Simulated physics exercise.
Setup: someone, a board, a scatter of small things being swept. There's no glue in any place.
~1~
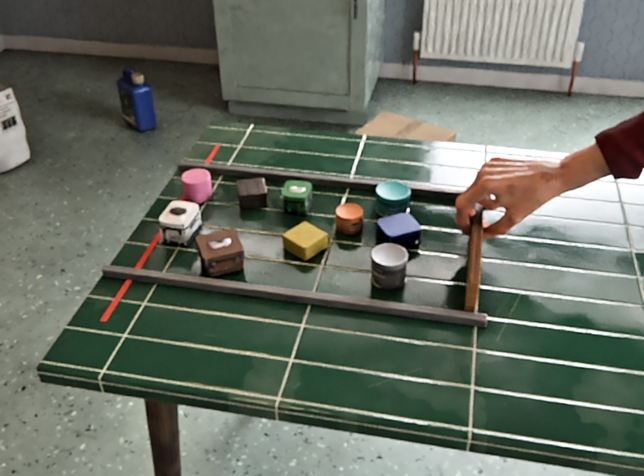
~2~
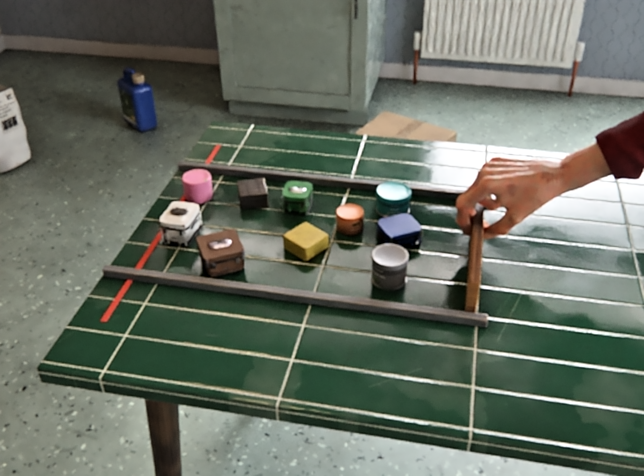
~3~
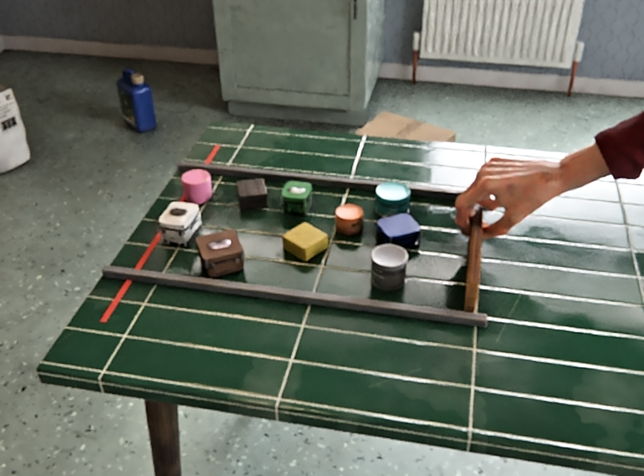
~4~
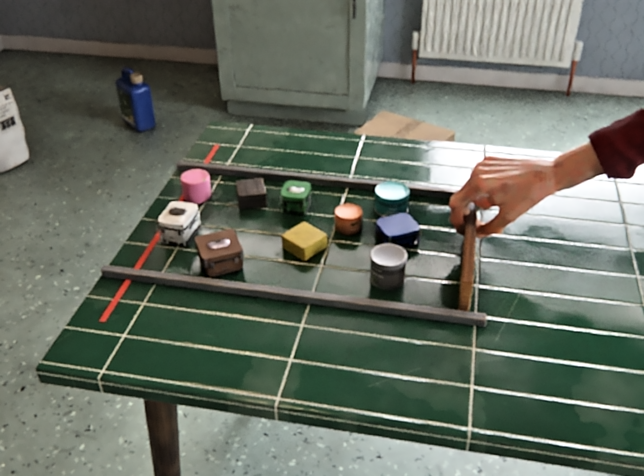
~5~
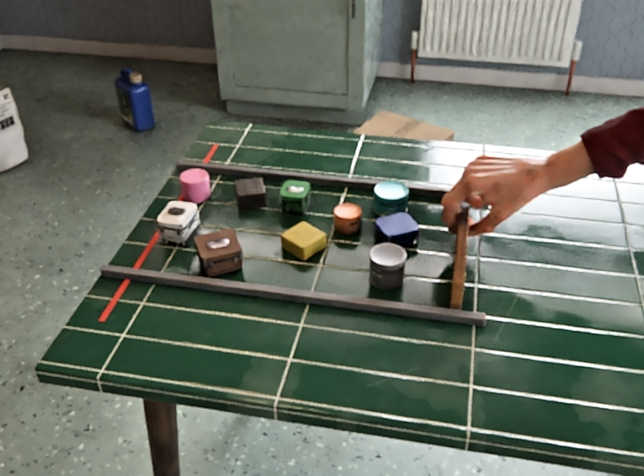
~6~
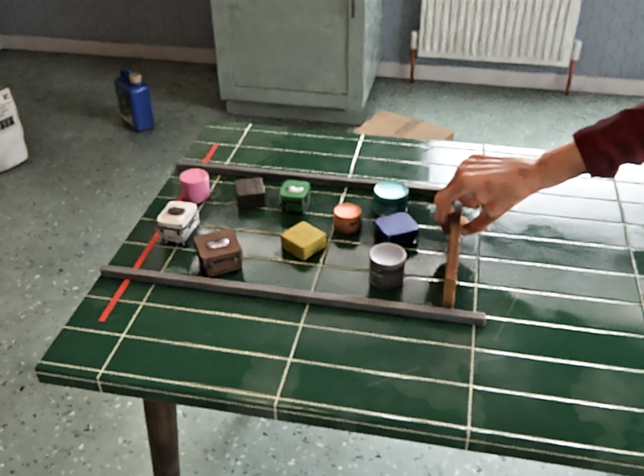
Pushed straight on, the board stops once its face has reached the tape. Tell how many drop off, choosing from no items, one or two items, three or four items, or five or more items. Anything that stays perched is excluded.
Five or more slip off.
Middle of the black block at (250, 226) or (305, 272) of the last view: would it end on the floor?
In turn it goes down, then holds its place.
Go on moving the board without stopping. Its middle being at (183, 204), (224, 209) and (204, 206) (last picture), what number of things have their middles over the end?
Middles past end - pos 1: 6, pos 2: 1, pos 3: 2.
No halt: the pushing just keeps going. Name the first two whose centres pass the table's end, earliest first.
First the pink lid, next the black block.
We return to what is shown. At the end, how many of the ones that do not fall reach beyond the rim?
Answer: 4.
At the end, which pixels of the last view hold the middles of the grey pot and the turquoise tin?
Same order as the question: First (130, 237), second (172, 177).
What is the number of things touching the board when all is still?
It's 4.
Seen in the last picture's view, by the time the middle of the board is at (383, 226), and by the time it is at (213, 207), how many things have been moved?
Respectively 4 and 10.
A little later, none off yet; pink lid at rest near (195, 186); white case at rest near (178, 223); black block at rest near (250, 193).
Next, none off yet; pink lid at rest near (192, 186); white case at rest near (178, 223); black block shifted about its own width near (220, 191).
Later still, one off so far; pink lid dropping near (131, 282); white case shifted about its own width near (151, 222); black block shifted well along near (152, 188).
When it is over, the number that fall off is five or more; down, orange tub, green case, brown case, black block, white case and pink lid.
